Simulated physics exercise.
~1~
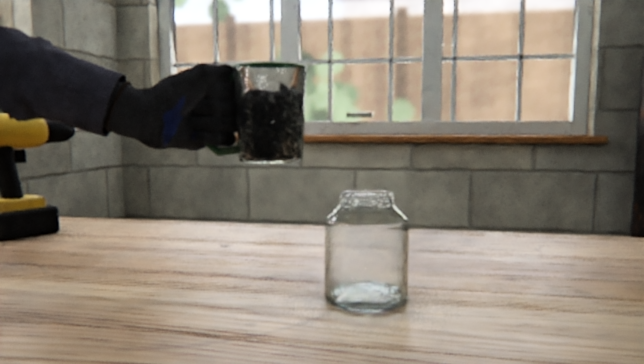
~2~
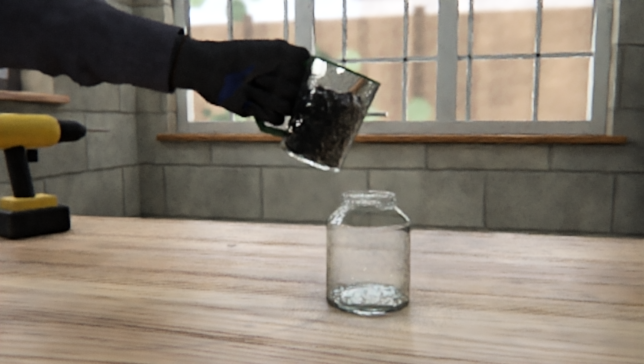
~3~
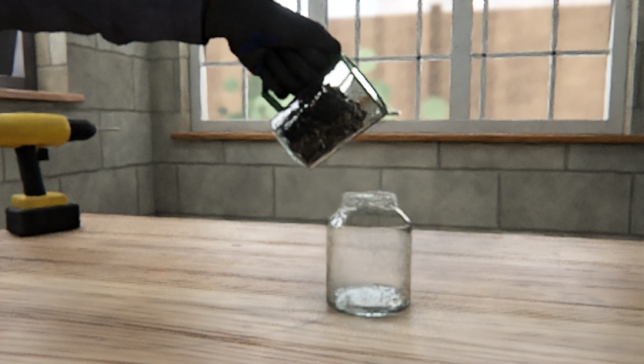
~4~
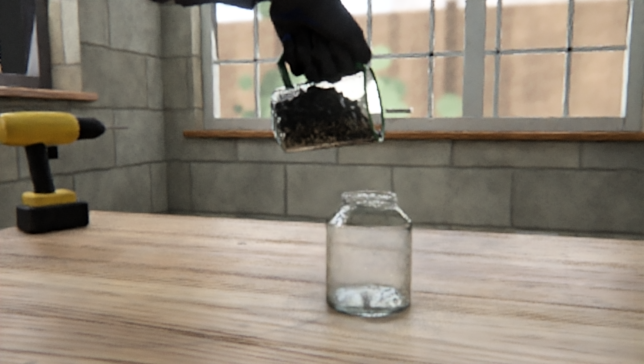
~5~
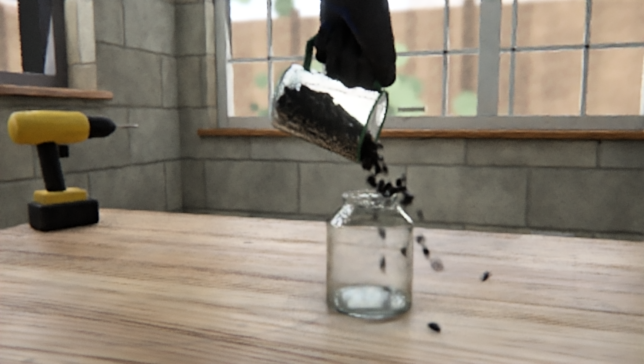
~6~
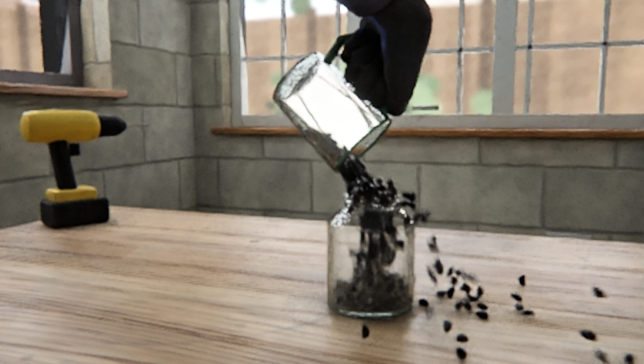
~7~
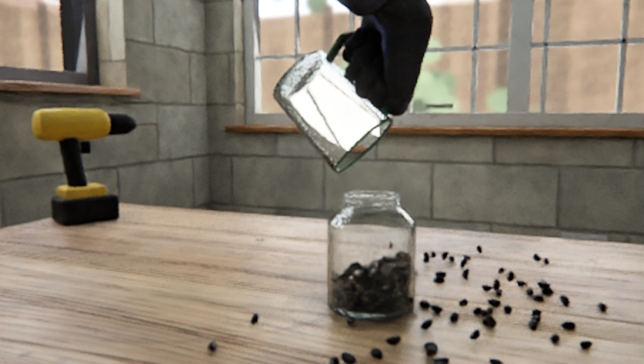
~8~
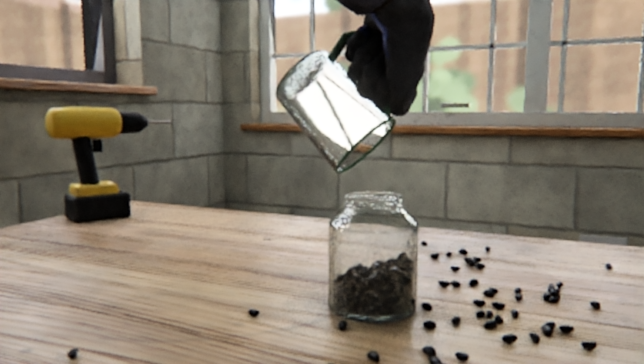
The clip opens on a dark-gloved hand holding a clear cup of black beans above and to the left of an empty glass jar on a wooden table, with a yellow drill at the left. The hand moves right over the jar and tilts the cup onto its side. Beans begin tumbling from the rim, then pour in a thick stream as the cup tips further. Many drop into the jar, while others scatter across the table, mostly to the right. Finally, the emptied cup hangs upside down above the partly filled jar, with stray beans lying around it.
